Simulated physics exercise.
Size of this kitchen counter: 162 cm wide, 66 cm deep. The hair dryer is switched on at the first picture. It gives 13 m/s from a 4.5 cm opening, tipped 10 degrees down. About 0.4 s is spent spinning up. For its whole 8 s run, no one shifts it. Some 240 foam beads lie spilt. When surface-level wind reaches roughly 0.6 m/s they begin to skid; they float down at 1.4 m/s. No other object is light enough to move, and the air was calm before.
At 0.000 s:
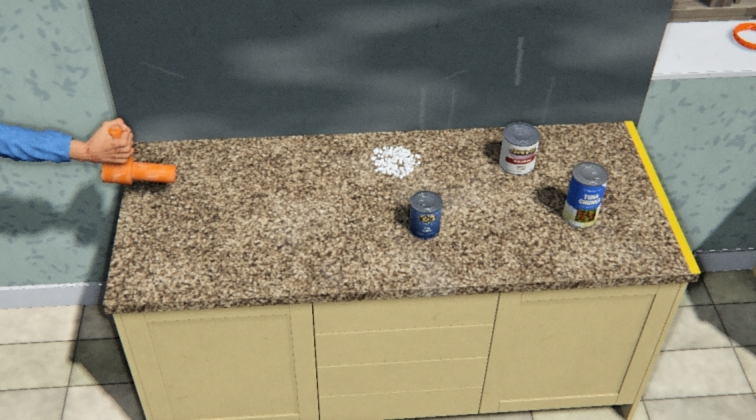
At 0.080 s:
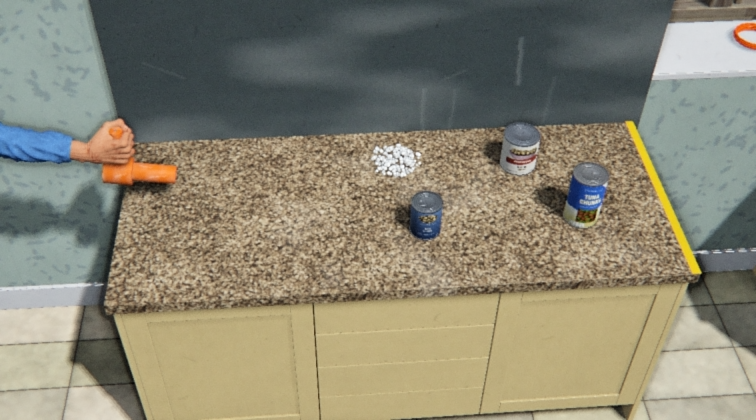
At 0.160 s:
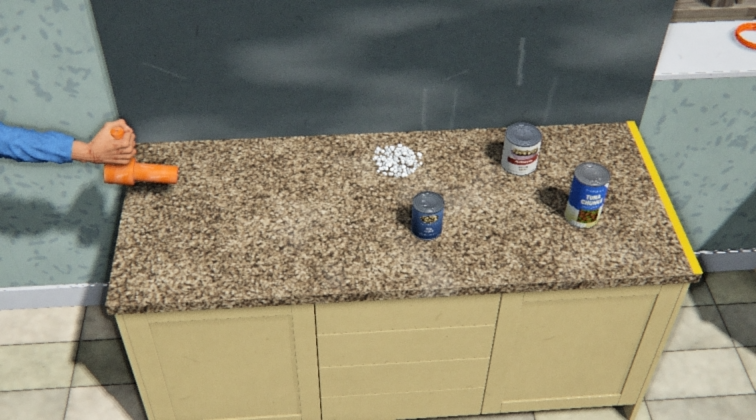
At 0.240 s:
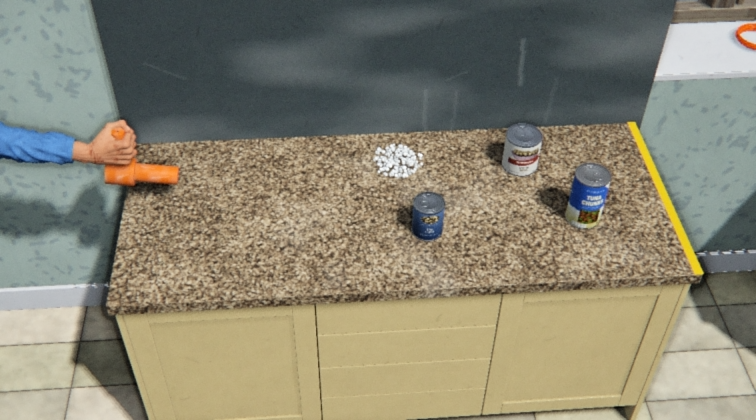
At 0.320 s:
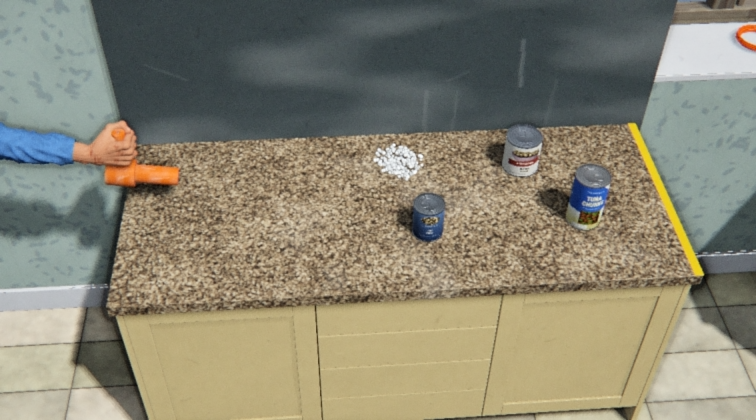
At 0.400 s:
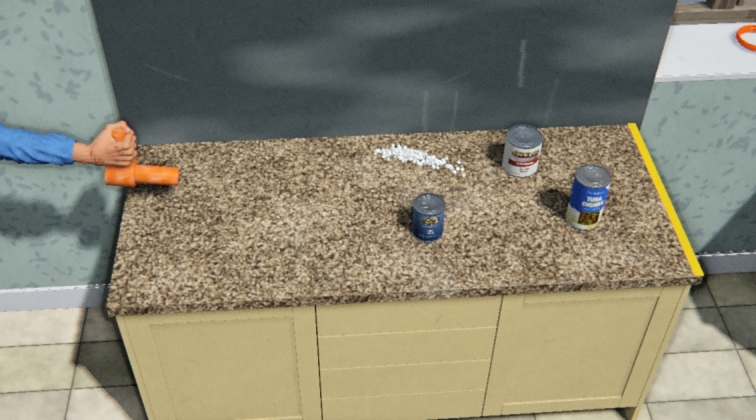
White foam beads lie still on the speckled counter, then many skid to the right.
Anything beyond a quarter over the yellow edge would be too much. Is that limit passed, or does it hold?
Looks like that edge will lose over a quarter of the load.
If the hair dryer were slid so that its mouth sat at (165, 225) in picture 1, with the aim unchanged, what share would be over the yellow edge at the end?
100 per cent, roughly.
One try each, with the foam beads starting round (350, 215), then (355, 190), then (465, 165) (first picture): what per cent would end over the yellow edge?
Roughly 4 %, then 60 %, then 100 %.
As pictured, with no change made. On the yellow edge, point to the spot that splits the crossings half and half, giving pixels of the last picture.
Median crossing point, approx. (640, 134).
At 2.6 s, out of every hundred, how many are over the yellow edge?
I'd put it close to 100 per cent.
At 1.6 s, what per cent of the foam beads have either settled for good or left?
100 %.
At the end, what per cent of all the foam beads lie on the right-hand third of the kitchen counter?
0 %.
After 1.6 s, 1 % are on the move or not yet settled, 99 % are over the yellow edge.
After 2.6 s, 1 % are on the move or not yet settled, 99 % are over the yellow edge.
After 4.4 s, 0 % are on the move or not yet settled, 100 % are over the yellow edge.
After 8.0 s, at the end, 100 % are over the yellow edge.
